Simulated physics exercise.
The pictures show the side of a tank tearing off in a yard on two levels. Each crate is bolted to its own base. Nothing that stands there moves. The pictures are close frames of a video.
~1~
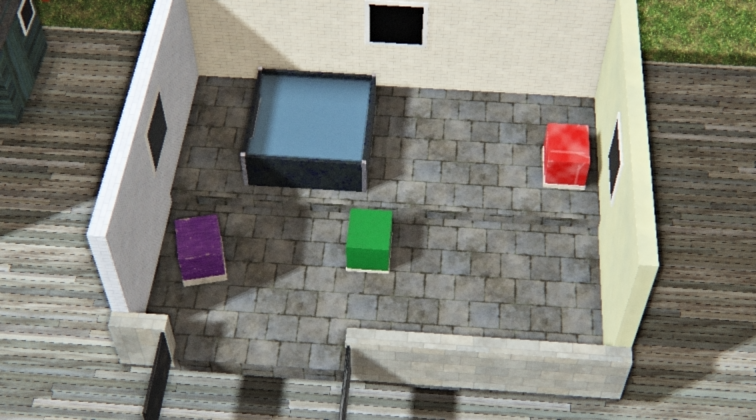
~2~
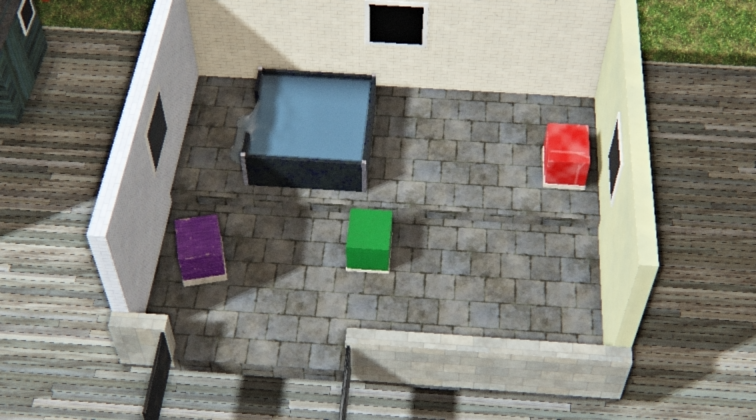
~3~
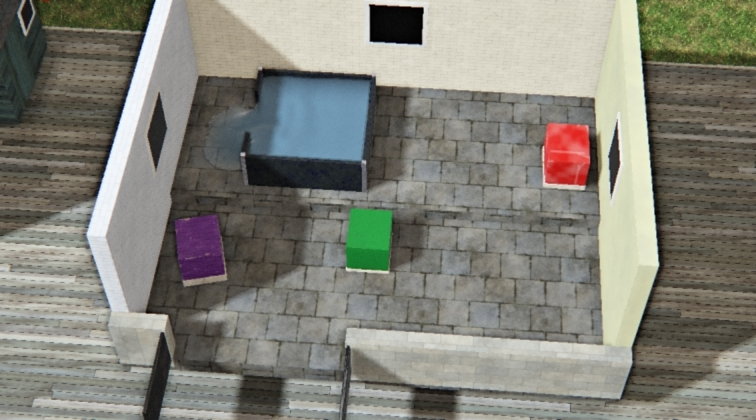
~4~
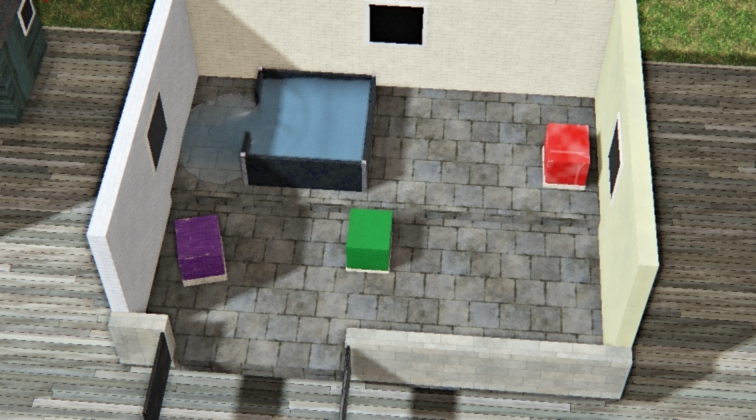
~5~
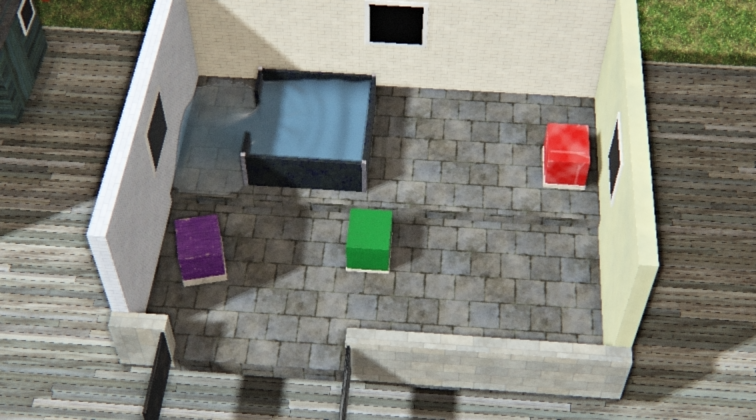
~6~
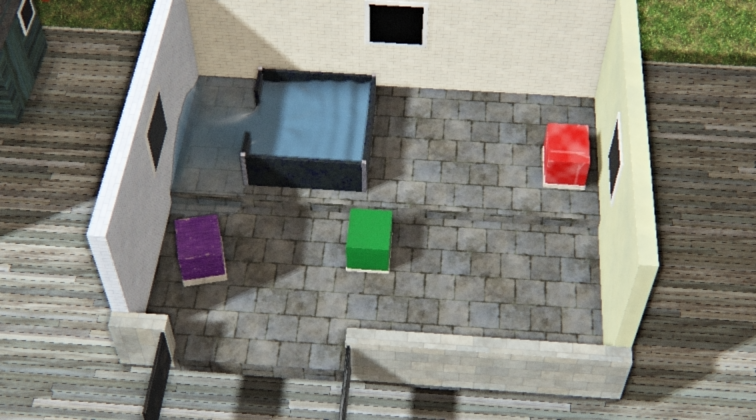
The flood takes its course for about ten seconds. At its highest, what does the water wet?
The red crate is wetted; the purple crate is wetted; the green crate is wetted.
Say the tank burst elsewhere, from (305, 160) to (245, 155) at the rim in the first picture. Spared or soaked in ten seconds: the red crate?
In short: Red crate escapes it.
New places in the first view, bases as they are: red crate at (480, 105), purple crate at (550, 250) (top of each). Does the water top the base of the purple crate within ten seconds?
The purple crate remains dry.
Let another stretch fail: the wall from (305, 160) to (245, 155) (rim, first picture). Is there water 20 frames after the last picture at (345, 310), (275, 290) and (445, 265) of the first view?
In that order: Wet, flooded, clear.
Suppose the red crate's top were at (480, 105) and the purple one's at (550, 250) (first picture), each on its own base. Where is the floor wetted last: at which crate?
The crate marked purple.
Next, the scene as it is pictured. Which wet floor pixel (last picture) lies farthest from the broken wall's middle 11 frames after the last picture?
Close to (140, 341).
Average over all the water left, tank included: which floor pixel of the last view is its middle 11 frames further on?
Close to (266, 146).
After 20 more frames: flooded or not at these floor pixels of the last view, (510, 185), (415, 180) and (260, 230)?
One after the other: No water, no water, awash.
A moment on, water covers 10 % of the floor; the red crate not reached, the purple crate water round its plinth, the green crate not reached.
Next, water covers 20 % of the floor; the red crate not reached, the purple crate water round its plinth, the green crate not reached.
Then, water covers 45 % of the floor; the red crate not reached, the purple crate water round its plinth, the green crate water round its plinth.
Later, water covers 70 % of the floor; the red crate water round its plinth, the purple crate water round its plinth, the green crate water round its plinth.
In the end, water covers 90 % of the floor; the red crate was topped, the purple crate was topped, the green crate was topped.
